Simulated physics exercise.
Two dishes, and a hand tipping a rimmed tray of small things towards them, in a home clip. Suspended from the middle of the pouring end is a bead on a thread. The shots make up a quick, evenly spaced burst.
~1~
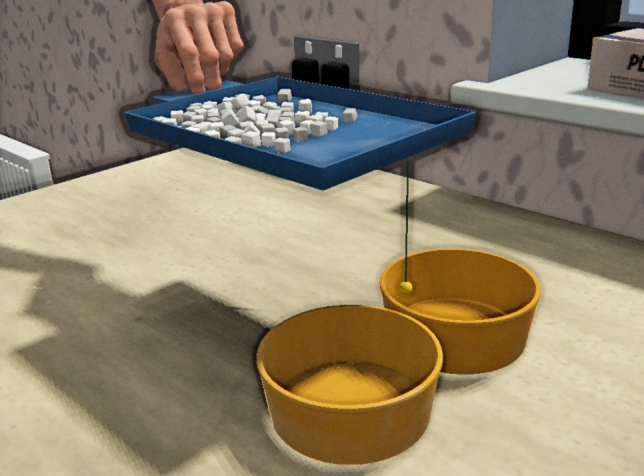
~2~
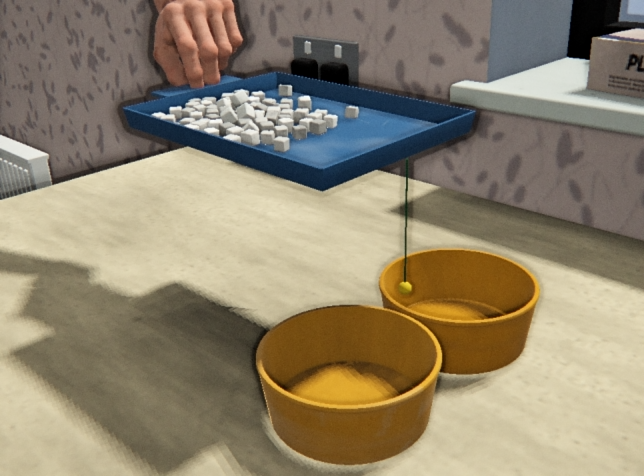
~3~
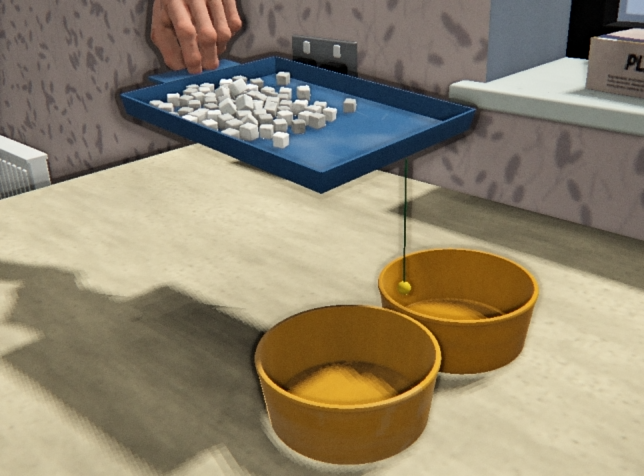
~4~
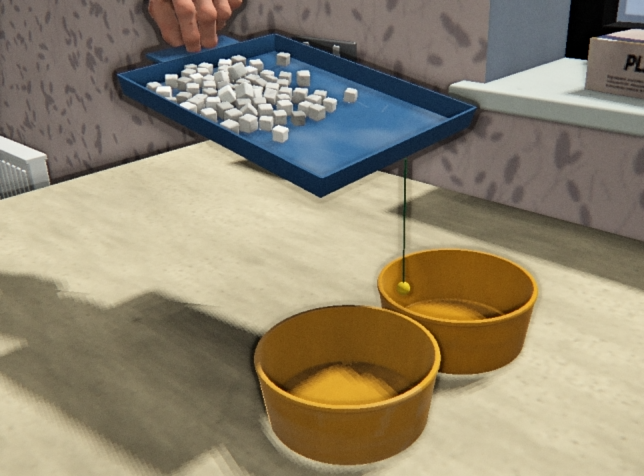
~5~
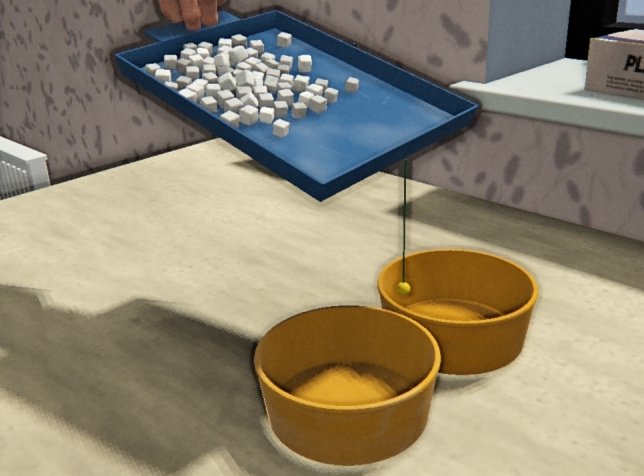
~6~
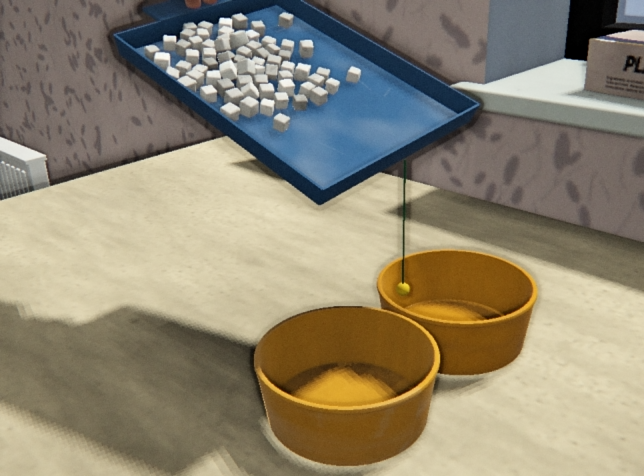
A hand tilts a blue rimmed tray of white sugar cubes above a pale tabletop, seen from slightly above in a room with patterned walls, a socket and a windowsill. Two orange-brown dishes sit below, one nearer and to the left, with a small yellow bead hanging on a dark thread by the right one. The hand steadily raises the tray's far left end, the cubes rising with it, while the view stays still.
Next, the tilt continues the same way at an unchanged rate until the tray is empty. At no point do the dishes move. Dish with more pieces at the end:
Left.
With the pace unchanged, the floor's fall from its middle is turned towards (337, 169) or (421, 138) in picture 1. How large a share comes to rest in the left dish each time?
So it's 90 percent with the first slope and 0 percent with the other.
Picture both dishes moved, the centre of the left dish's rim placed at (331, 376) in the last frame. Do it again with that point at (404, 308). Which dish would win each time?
The dish to the left at the first, the dish to the left at the second.
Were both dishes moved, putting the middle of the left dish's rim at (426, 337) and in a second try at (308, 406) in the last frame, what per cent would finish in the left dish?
First position: Some 60 %; second position: Some 50 %.
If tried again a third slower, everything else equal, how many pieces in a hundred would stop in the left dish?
Estimate: Around 80%.
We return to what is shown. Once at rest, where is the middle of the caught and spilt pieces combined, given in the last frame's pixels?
About pixel (374, 408).
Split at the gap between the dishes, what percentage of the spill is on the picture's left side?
About 20 per cent.
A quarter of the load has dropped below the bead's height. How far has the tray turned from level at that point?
My estimate is some 90 degrees.
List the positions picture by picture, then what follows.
The first frame shows corners of the pouring end at (322, 166) and (471, 112), level; middle of the load at (242, 120), sugar cubes; left dish at (420, 412); right dish at (525, 330); bead on its thread at (406, 288).
The second frame shows corners of the pouring end at (322, 167) and (470, 111), level; middle of the load at (241, 117).
The third frame shows corners of the pouring end at (321, 170) and (470, 109), tipped barely, lowest at the left corner; middle of the load at (240, 107).
The fourth frame shows corners of the pouring end at (322, 175) and (471, 107), tipped a little, lowest at the left corner; middle of the load at (239, 93).
The fifth frame shows corners of the pouring end at (323, 180) and (473, 105), tipped clearly, lowest at the left corner; middle of the load at (239, 78).
The sixth frame shows corners of the pouring end at (323, 185) and (475, 104), tipped clearly, lowest at the left corner; middle of the load at (240, 64); left dish at (418, 413); right dish at (522, 331).
Soon, tray tipped steeply; nearly all on the tray; a stray few in the air.
A while on, tray tipped past a quarter turn; about half on the tray; about a third in the left dish; a stray few in the right dish; a small part outside both; a stray few in the air.
Towards the end, tray tipped past a quarter turn; most in the left dish; a stray few in the right dish; about a quarter outside both.
Finally, tray tipped past a quarter turn; most in the left dish; a stray few in the right dish; about a quarter outside both.
